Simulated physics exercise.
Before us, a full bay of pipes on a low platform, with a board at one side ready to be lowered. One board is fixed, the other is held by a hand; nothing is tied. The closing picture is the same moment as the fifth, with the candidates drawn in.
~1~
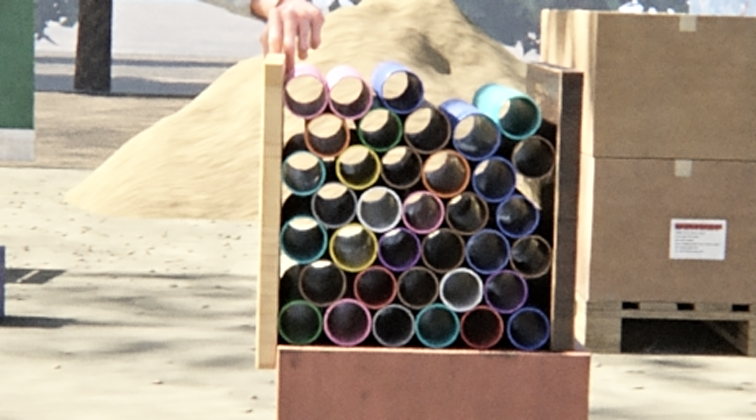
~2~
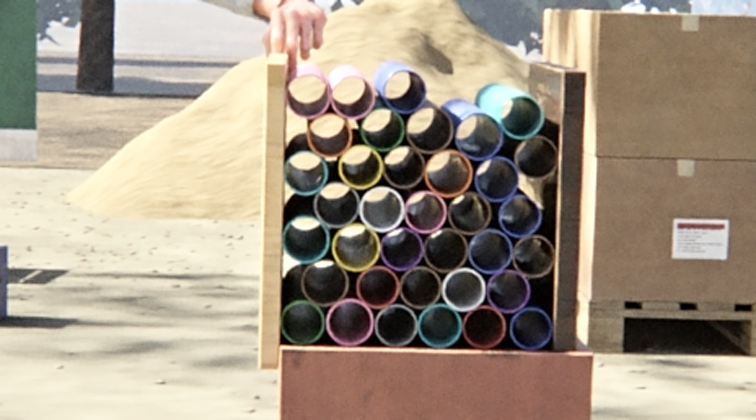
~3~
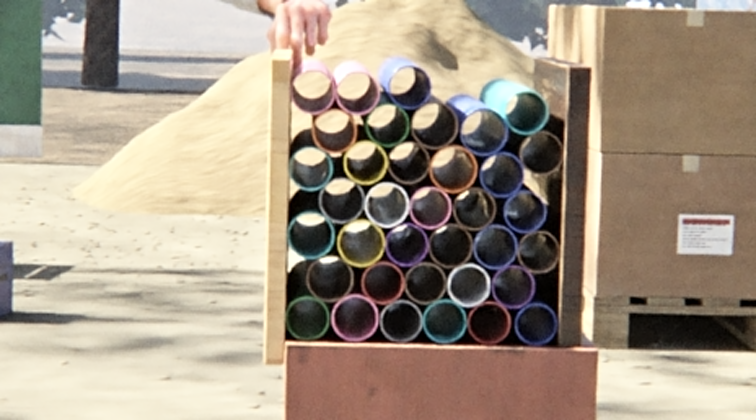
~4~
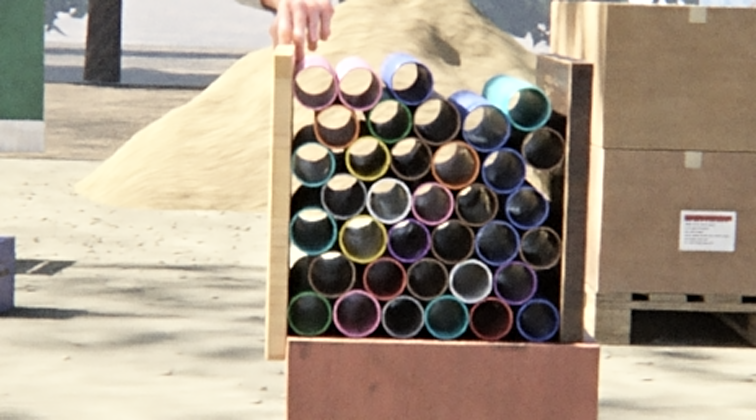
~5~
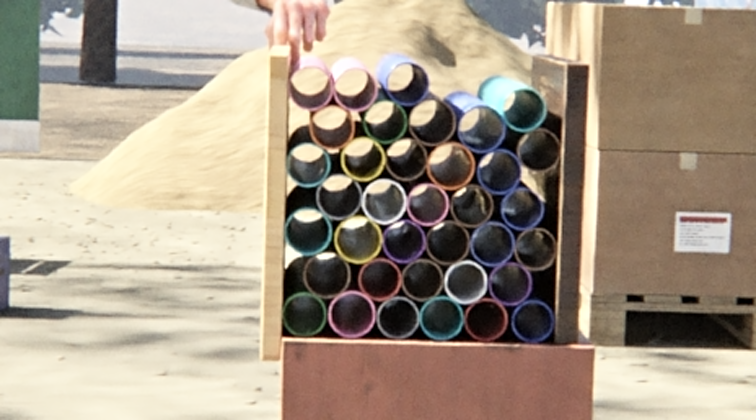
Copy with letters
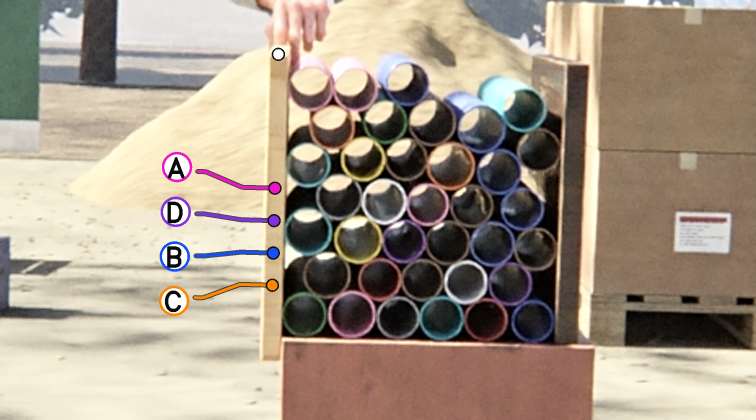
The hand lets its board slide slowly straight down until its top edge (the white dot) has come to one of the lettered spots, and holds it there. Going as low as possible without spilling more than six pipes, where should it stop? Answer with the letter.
The lowest mark that will do is B.
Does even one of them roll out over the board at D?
Yes, at D.
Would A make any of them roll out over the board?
Yes.
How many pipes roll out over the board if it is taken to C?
At C the number is nine.
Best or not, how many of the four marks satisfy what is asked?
Three of the four.
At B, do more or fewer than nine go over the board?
At B, fewer than nine.
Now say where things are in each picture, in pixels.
In the first picture, a blue pipe (494, 179); a brown pipe (534, 158); a turquoise pipe (518, 116).
In the second picture, a turquoise pipe (521, 116); side board (275, 198).
In the third picture, a green pipe (307, 318); a blue pipe (536, 324).
In the fourth picture, a brown pipe (427, 279); a brown pipe (541, 248).
In the fifth picture, a brown pipe (471, 206); a blue pipe (499, 171); a brown pipe (539, 151).
On the marked copy, A at (275, 188); B at (273, 253); C at (273, 286); D at (274, 220); the white dot at (279, 55).
With B. Early on, top of the board (286, 140).
Further on, top of the board (284, 235).
At the end, top of the board (283, 253), four out over the board.
As for the rest, A one out over the board; C more than six out over the board; D four out over the board.
